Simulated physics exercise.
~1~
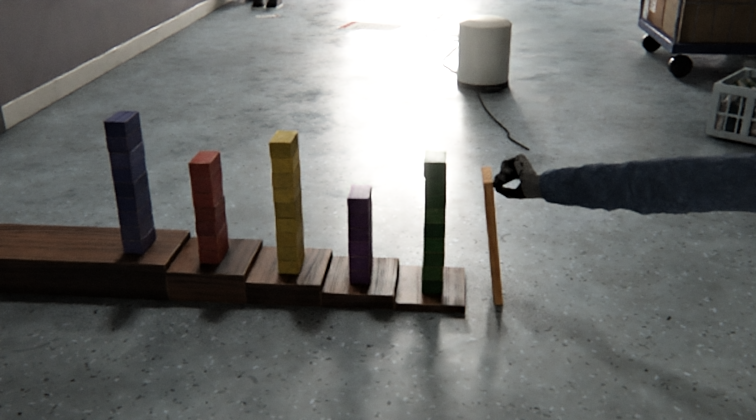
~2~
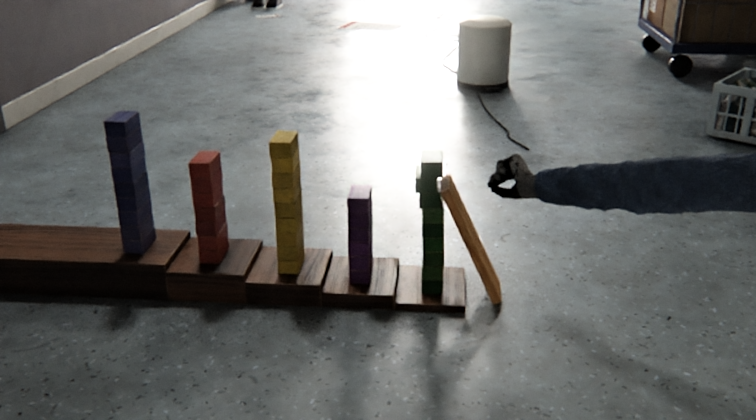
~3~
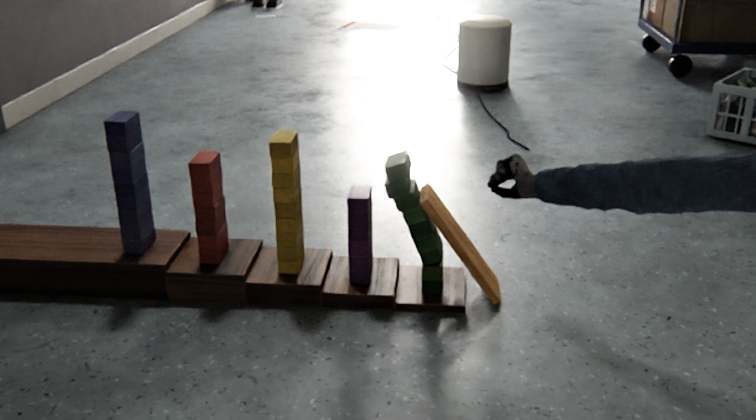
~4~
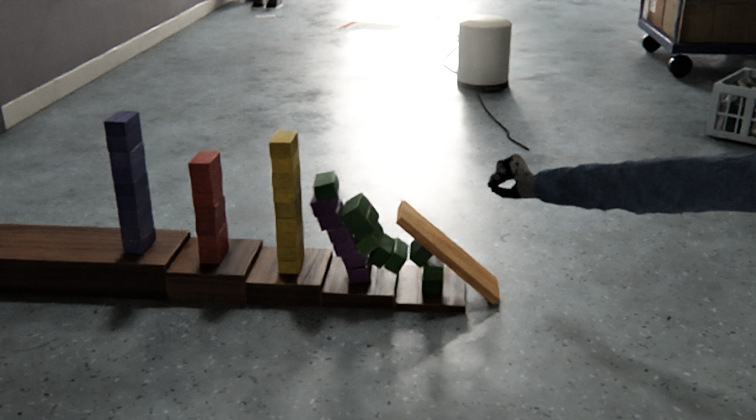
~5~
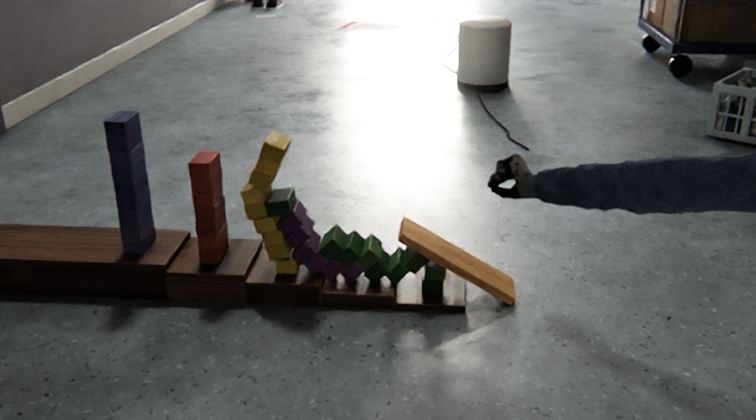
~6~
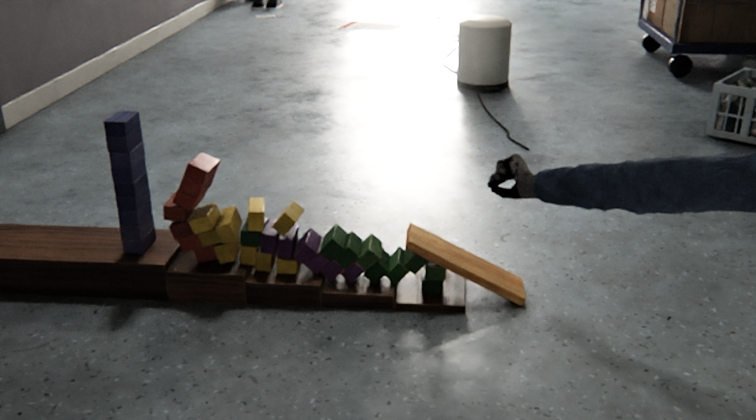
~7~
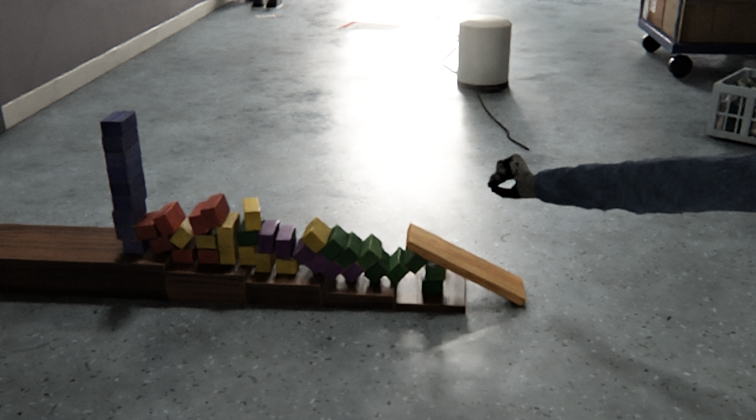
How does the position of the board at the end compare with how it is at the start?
At the start the board is on end, leaning only slightly by the hand. At the end it is tipped over on its side, sloping low against the fallen green blocks.
